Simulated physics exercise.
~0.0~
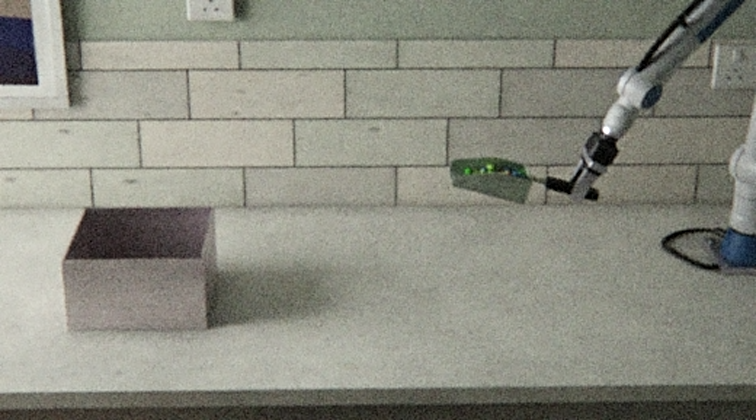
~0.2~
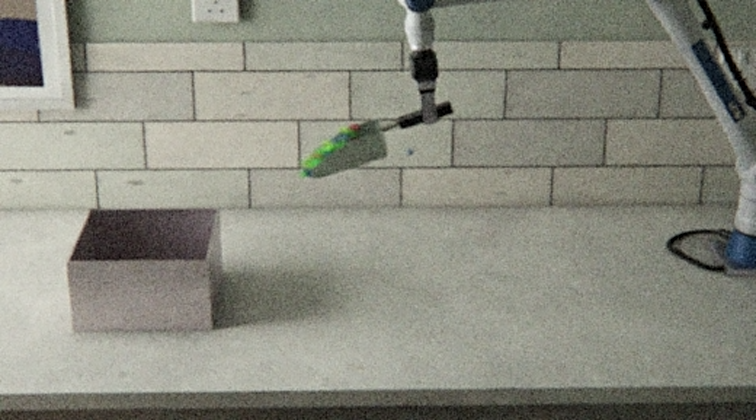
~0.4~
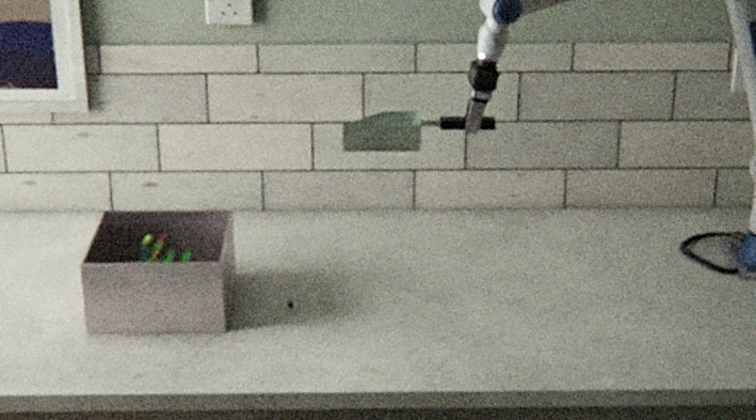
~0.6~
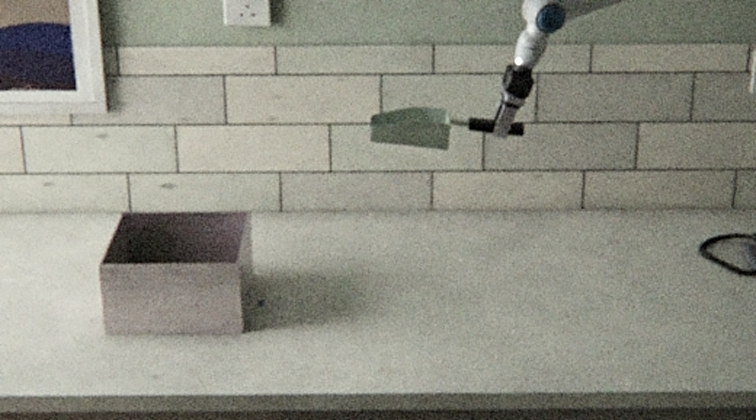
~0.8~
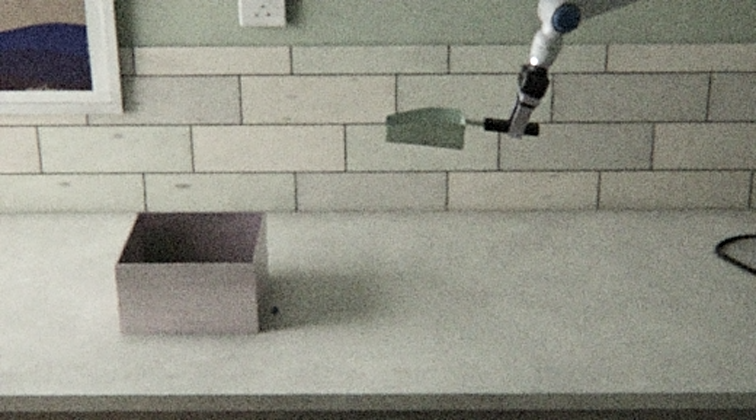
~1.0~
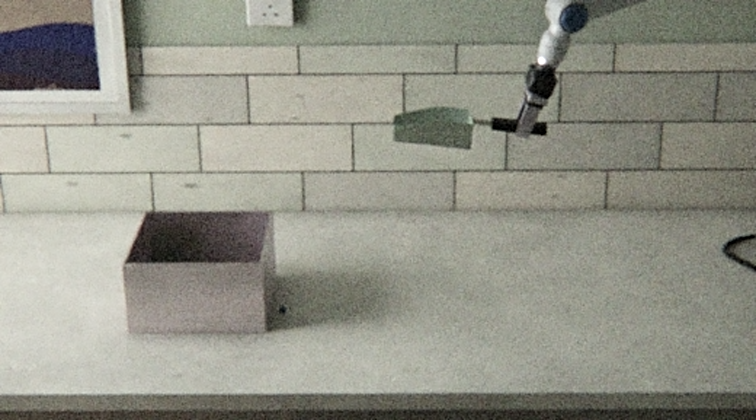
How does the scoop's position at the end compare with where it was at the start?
At the end the scoop is higher against the tiled wall and somewhat further left, closer to the box than it was at the start.
